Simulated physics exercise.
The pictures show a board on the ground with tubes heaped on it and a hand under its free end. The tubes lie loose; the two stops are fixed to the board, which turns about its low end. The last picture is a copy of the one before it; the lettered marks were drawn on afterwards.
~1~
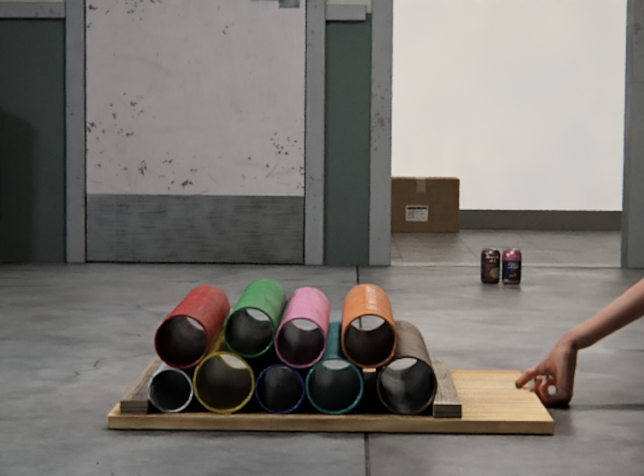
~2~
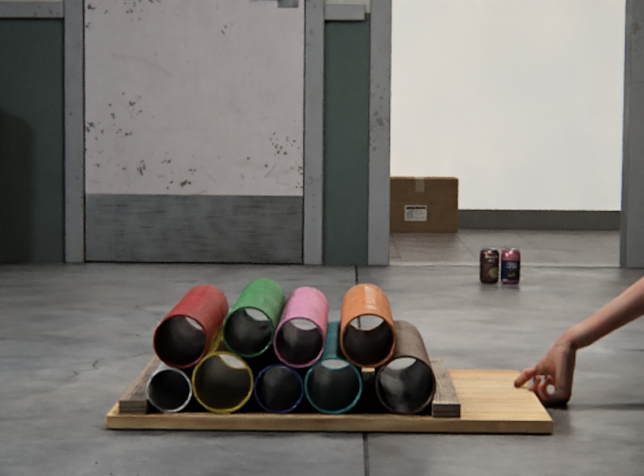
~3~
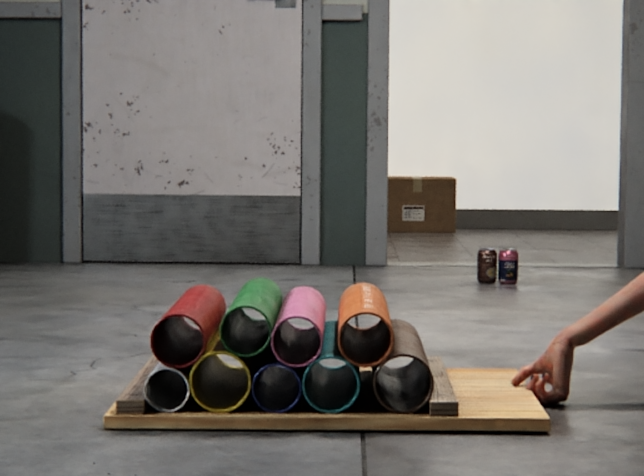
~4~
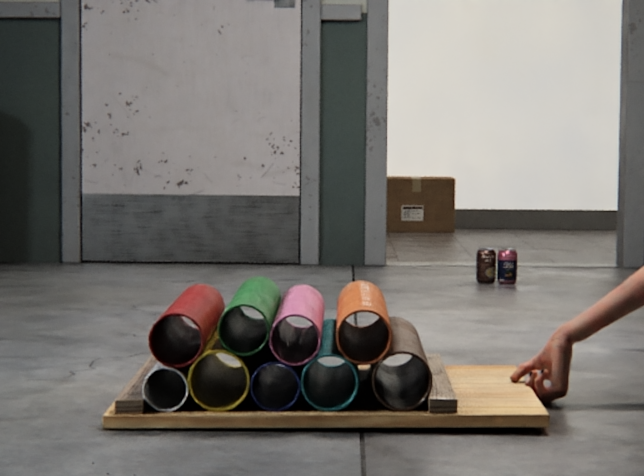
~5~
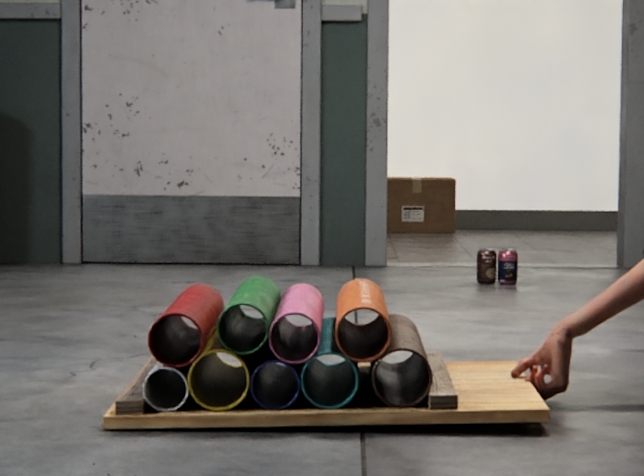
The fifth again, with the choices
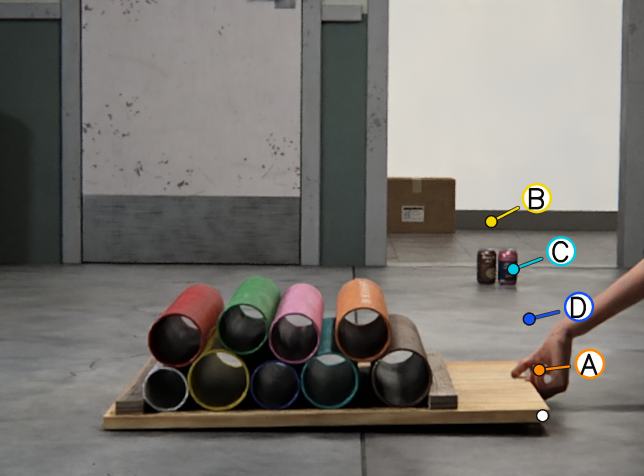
The video shows colored tubes stacked in two rows on a wooden board on a gray floor, with a hand at its right end. The hand stays nearly still, then raises that end very slightly, the tubes remaining stacked.
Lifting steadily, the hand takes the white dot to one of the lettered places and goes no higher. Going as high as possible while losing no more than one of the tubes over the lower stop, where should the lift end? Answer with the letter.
No higher than C.
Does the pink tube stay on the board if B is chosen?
The pink tube: No.
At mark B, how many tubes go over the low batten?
The count is four.
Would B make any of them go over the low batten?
Yes, at B.
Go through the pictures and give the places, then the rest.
In the first picture, orange tube (370, 341); red tube (182, 341); green tube (249, 332).
In the second picture, green tube (248, 332); board (330, 390).
In the third picture, board (328, 389); brown tube (404, 384); orange tube (366, 339); pink tube (297, 341).
In the fourth picture, board (327, 387); white tube (166, 389); yellow tube (219, 381).
In the fifth picture, board (328, 386); white tube (166, 389); yellow tube (219, 380).
On the marked copy, A at (539, 370); B at (491, 222); C at (513, 269); D at (530, 319); the white dot at (542, 416).
Taking C. A third of the way, board at 15°.
Two thirds of the way, board at 21°.
When it is over, board at 21°, one over the low batten (red).
As for the rest, A none over the low batten; B four over the low batten (pink, orange, red, green); D one over the low batten (red).
